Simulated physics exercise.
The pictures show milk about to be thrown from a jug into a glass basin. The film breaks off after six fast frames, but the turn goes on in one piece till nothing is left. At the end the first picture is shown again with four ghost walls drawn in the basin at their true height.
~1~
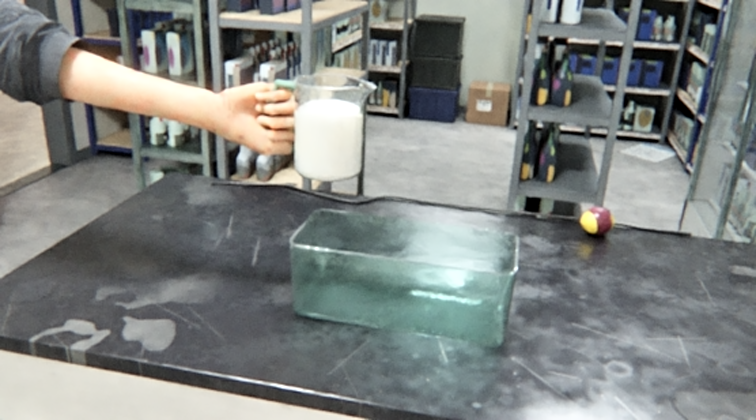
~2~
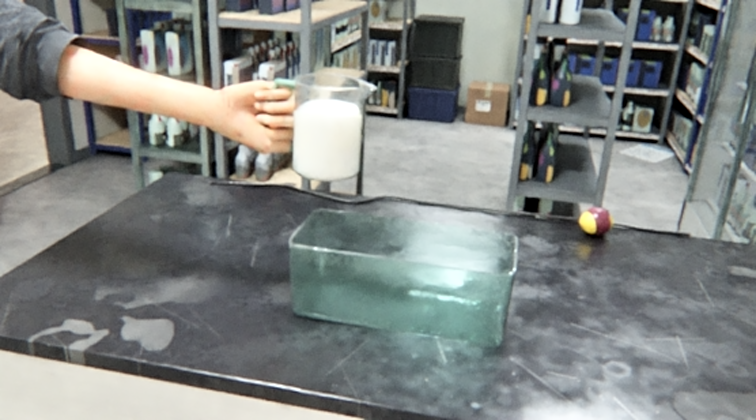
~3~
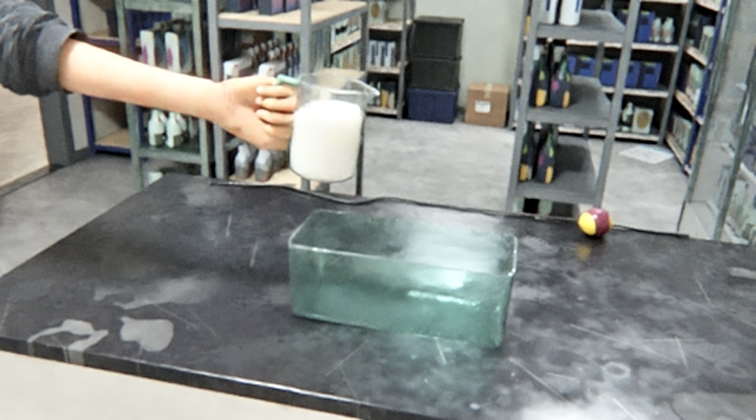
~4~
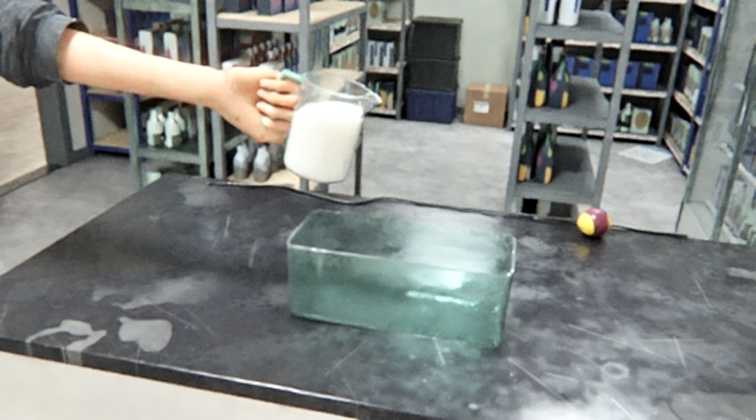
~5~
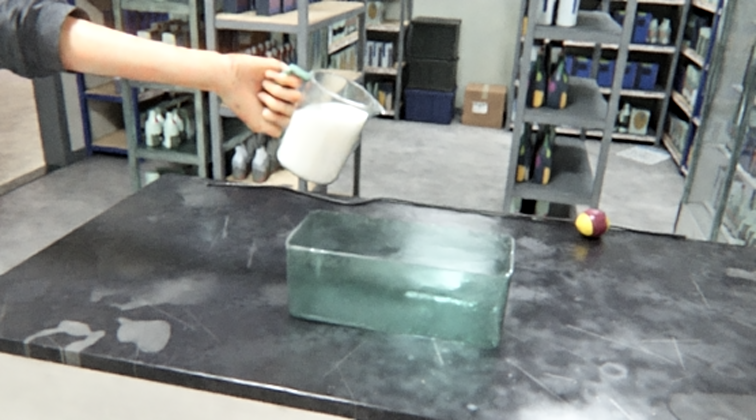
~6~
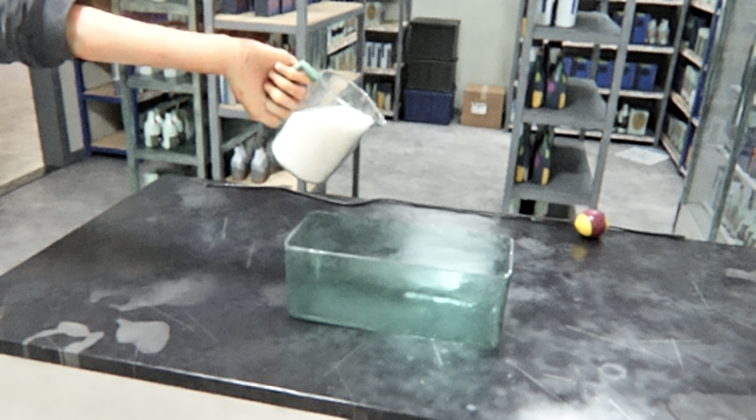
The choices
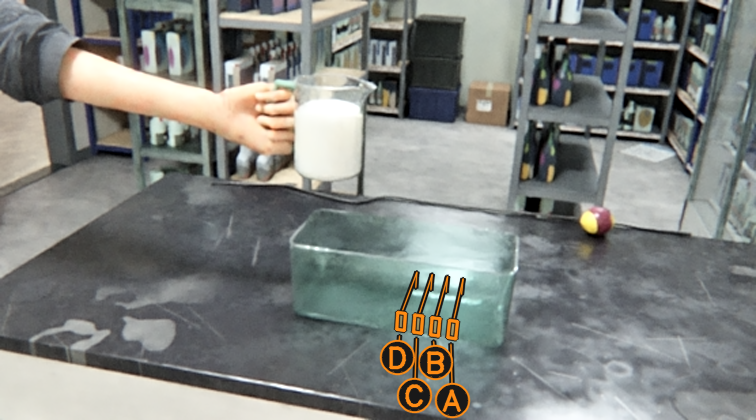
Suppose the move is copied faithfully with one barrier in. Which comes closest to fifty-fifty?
C beats the others.
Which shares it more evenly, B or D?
Slot D.
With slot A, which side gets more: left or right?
The left one.
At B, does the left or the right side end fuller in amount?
More ends on the left.
In orange, A at (450, 344); B at (433, 341); C at (416, 338); D at (399, 335).
For slot A, about 84 % ends left of the wall and 14 % right of it.
For slot B, about 88 % ends left of the wall and 8 % right of it; 4 % is lost outside.
For slot C, about 55 % ends left of the wall and 44 % right of it.
For slot D, about 24 % ends left of the wall and 75 % right of it.
